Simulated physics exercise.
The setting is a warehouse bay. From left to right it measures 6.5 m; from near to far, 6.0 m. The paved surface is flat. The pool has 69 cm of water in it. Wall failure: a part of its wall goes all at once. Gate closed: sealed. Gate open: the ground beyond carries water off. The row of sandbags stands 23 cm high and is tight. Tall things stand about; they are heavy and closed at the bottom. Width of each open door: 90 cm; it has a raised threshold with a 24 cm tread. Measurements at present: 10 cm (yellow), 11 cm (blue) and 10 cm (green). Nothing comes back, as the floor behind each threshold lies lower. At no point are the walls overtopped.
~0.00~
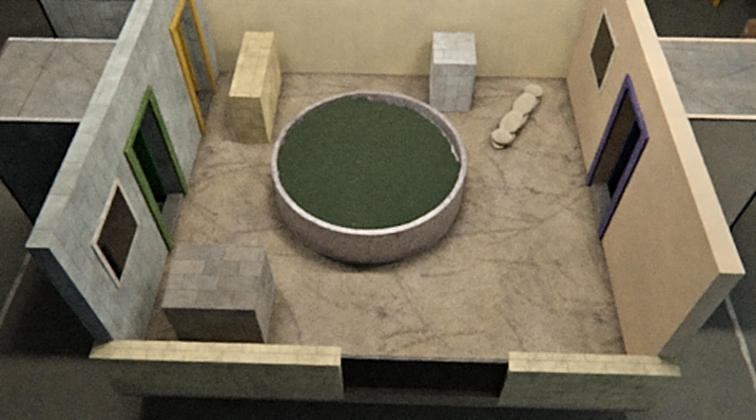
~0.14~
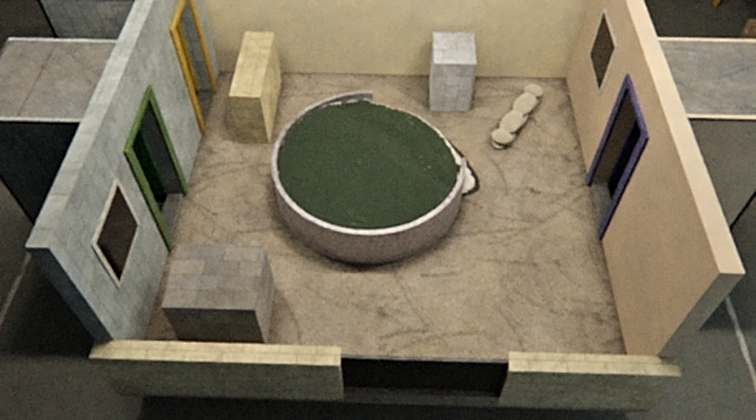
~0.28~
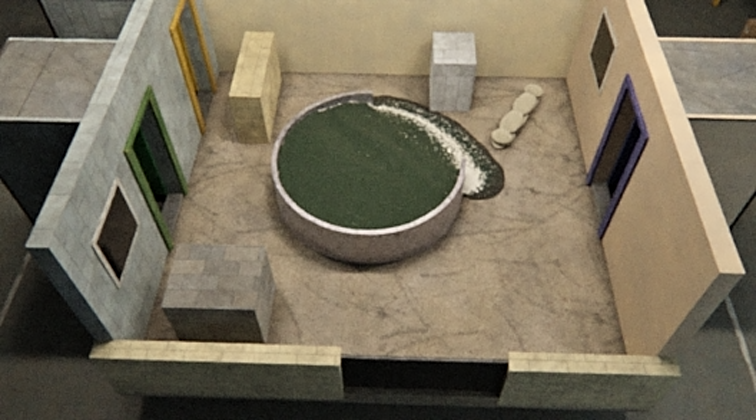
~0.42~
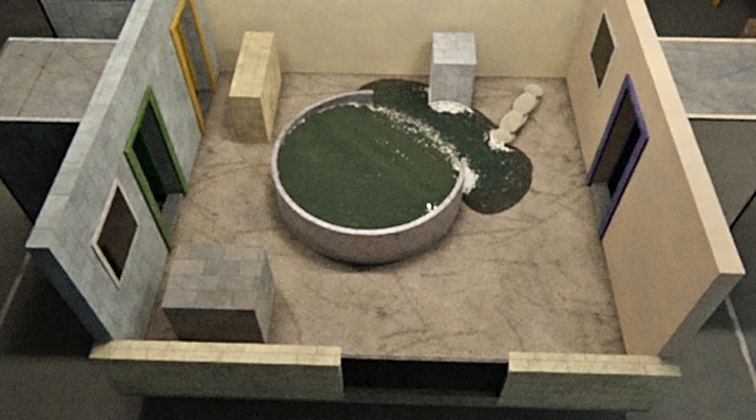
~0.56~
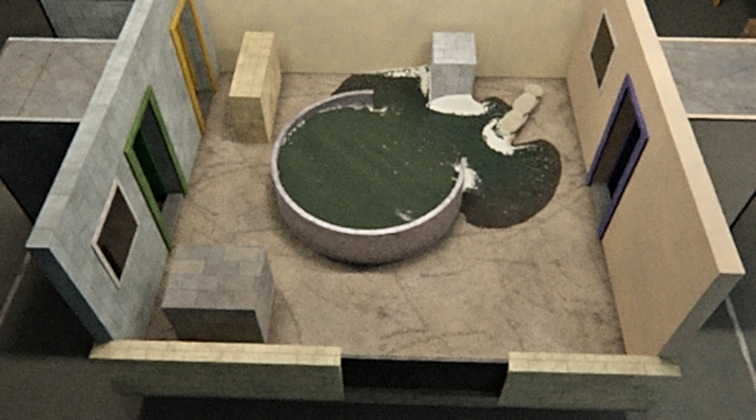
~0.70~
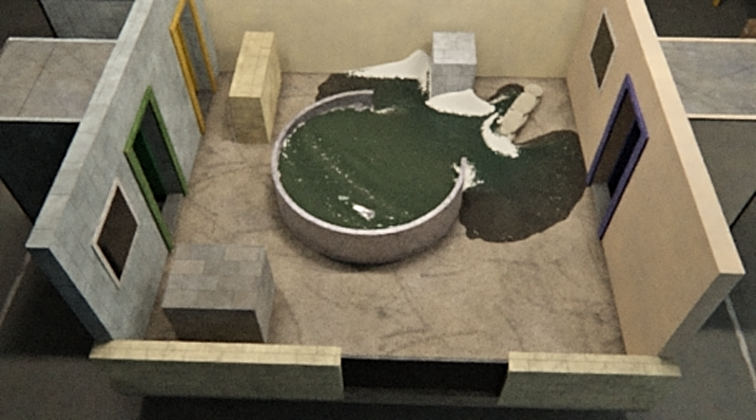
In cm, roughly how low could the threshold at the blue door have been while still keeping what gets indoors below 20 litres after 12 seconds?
About 19 cm.
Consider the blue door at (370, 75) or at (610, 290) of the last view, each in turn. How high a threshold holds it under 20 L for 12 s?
23 and 14.0 cm.
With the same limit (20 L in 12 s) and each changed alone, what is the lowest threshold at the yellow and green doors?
You'd want about 8.0 centimetres at yellow and about 14.5 centimetres at green.
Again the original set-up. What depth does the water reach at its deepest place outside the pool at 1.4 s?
Around 49 centimetres.
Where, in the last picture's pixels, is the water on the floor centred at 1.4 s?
Centre of mass: About (408, 161) px.
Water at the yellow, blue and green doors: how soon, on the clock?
Yellow 2.6 s, blue 0.8 s, green 3.6 s.
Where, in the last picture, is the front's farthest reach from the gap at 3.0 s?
Lab note: Front tip approx. at (633, 384).
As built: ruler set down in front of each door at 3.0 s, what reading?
Yellow door: 6 cm; blue door: 22 cm; green door: 0 cm.
After 1.4 s water covers 30 % of the floor, deepest (49 cm) near (495, 133); 15 cm at the blue door, 1 litre in over its 11 cm threshold.
After 3.0 s water covers 60 % of the floor, deepest (40 cm) near (479, 78); 22 cm at the blue door, 39 litres in over its 11 cm threshold.
After 12.0 s water covers 95 % of the floor, deepest (21 cm) near (137, 368); 10 cm at the blue door, 99 litres in over its 11 cm threshold.
At the blue door as built, the water arrived by 0.9 s and peaked near 22 cm at 3.0 s.
Run again over the same 12 s with other heights there, 28 litres in over 17 cm, 4 litres over 23.5 cm. The limit of 20 litres is kept from about 19 cm up.
